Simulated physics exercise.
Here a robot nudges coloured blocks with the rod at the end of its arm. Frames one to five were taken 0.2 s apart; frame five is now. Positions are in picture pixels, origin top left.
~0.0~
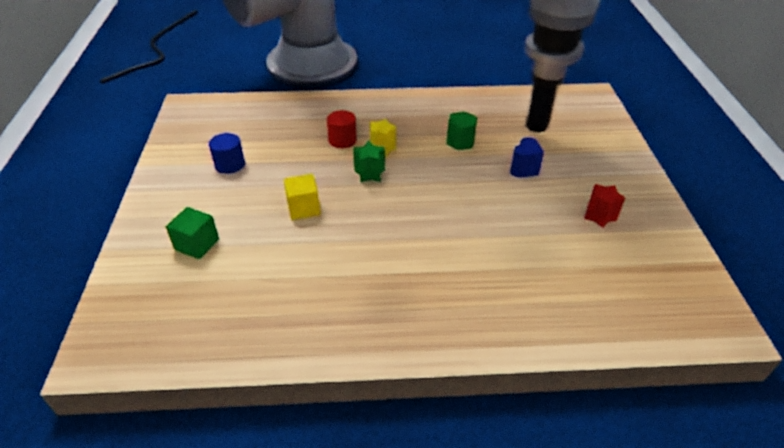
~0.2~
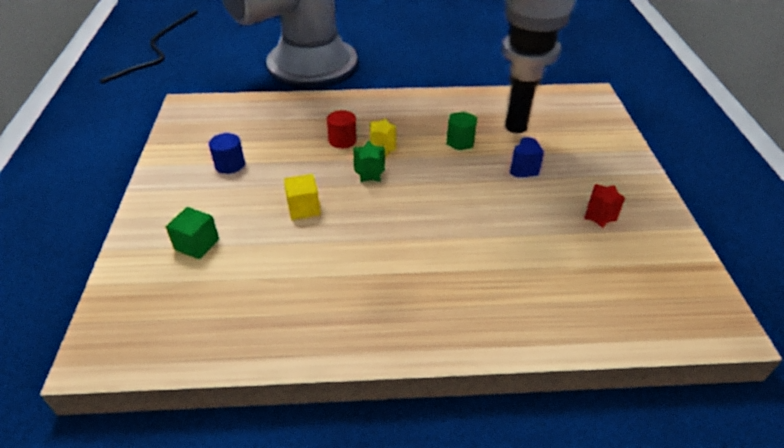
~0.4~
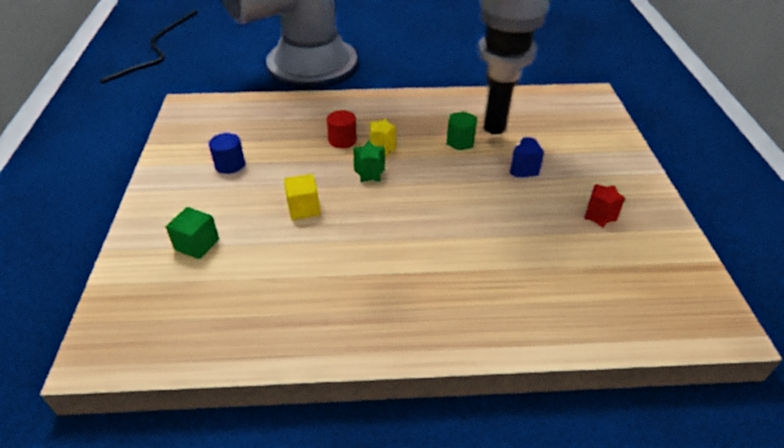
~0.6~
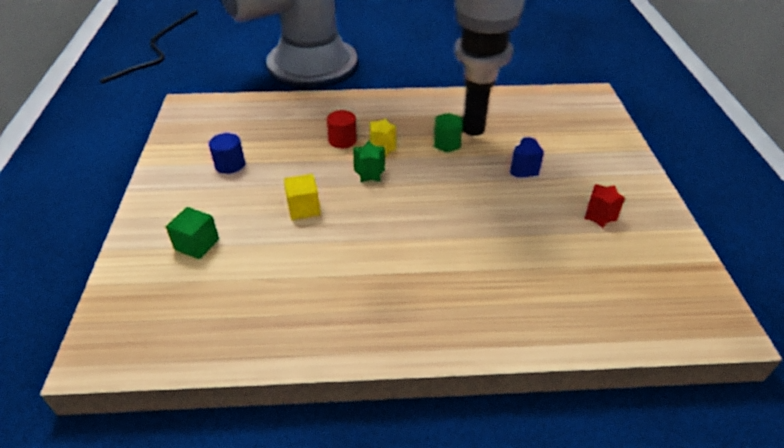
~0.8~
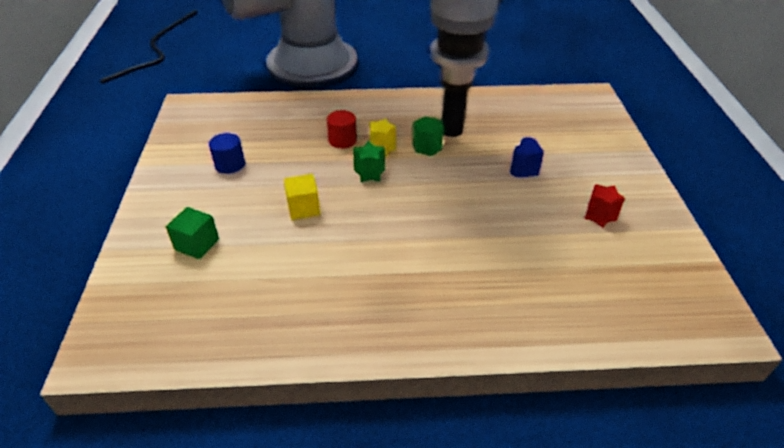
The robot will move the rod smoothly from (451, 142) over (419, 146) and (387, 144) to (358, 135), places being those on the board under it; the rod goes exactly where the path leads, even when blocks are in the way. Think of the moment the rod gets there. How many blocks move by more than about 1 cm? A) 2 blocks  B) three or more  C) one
B - three or more.
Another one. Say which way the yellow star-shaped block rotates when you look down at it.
Viewed from overhead, the yellow star-shaped block winds up turned clockwise.
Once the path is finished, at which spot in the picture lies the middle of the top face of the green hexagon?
Most likely (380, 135).
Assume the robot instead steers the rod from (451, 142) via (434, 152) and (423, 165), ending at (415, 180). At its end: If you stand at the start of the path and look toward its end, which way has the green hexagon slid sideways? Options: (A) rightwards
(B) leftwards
Letter A.
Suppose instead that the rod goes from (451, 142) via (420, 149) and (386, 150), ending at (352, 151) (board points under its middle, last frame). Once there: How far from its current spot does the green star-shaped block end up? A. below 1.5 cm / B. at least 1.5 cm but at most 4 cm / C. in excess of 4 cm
Option B.
The first path, step by step. One third of the way, rod at (420, 135); yellow star-shaped block at (369, 127), turned 35° clockwise; green hexagon at (398, 131), turned 25° anticlockwise.
Two thirds of the way, rod at (386, 132); green star-shaped block at (368, 151); yellow star-shaped block at (354, 129), turned 60° clockwise; green hexagon at (378, 136), turned 55° anticlockwise.
At the end, rod at (358, 124); red circular block at (331, 116); green star-shaped block at (368, 151); yellow star-shaped block at (354, 130), turned 60° clockwise; green hexagon at (378, 136), turned 60° anticlockwise.
